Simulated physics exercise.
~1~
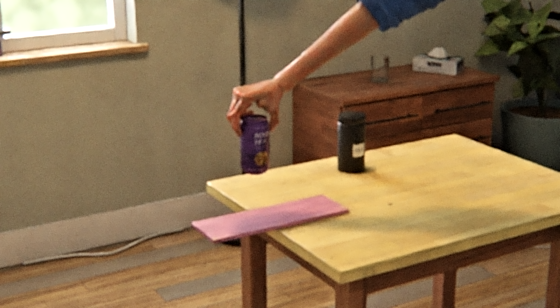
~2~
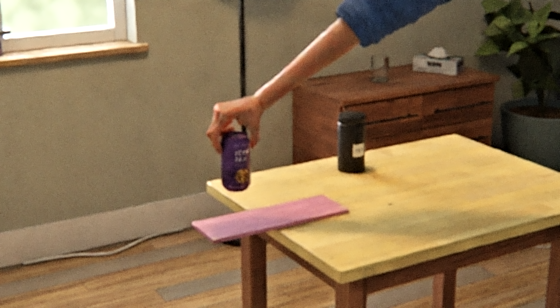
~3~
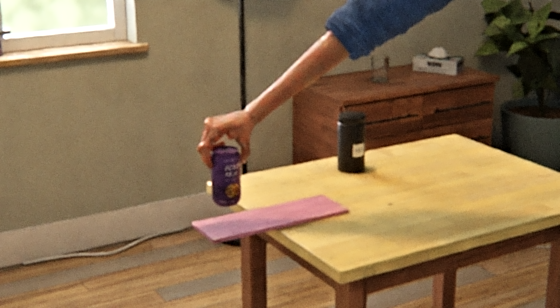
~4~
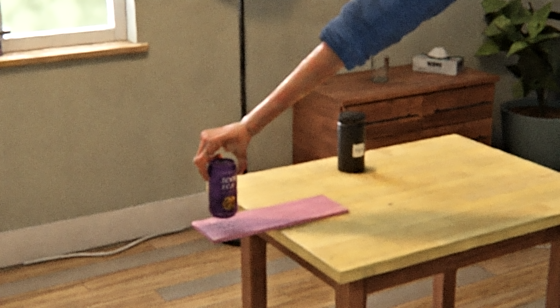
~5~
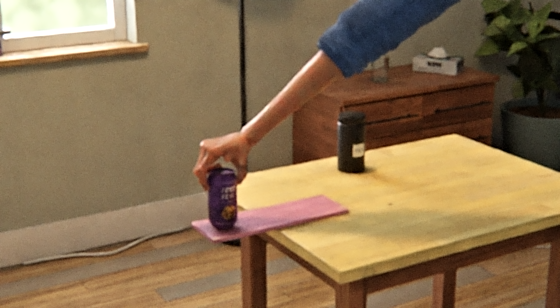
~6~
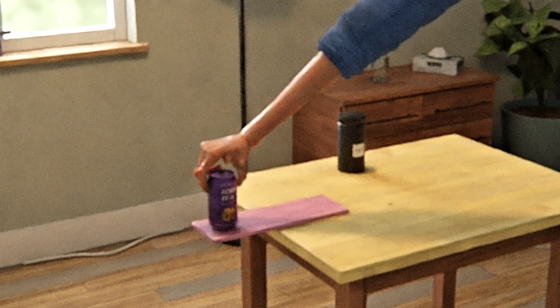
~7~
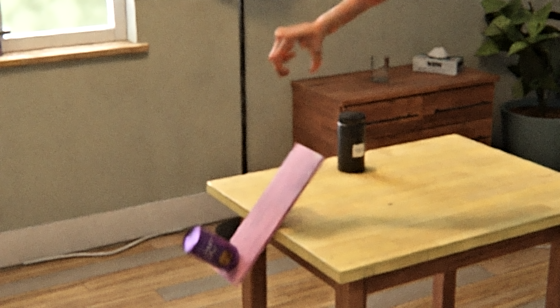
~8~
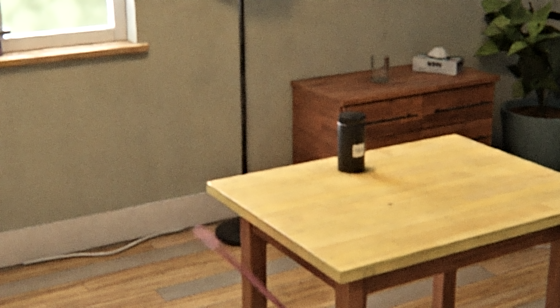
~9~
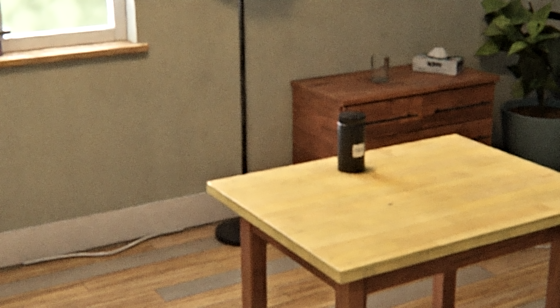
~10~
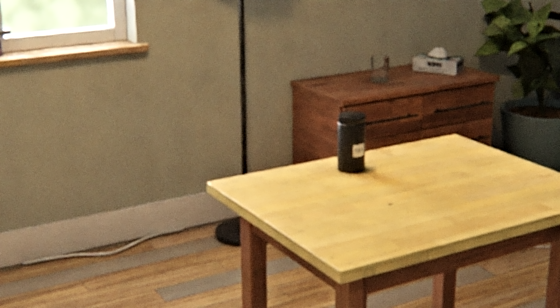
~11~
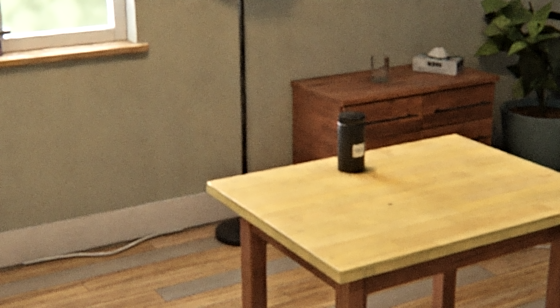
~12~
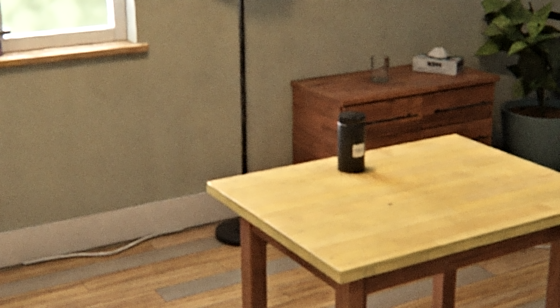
A purple can tipped a pink plank off the edge of a yellow table after a hand lowered it onto the overhanging end and let go. Both dropped out of sight, leaving only the black jar standing on the tabletop.
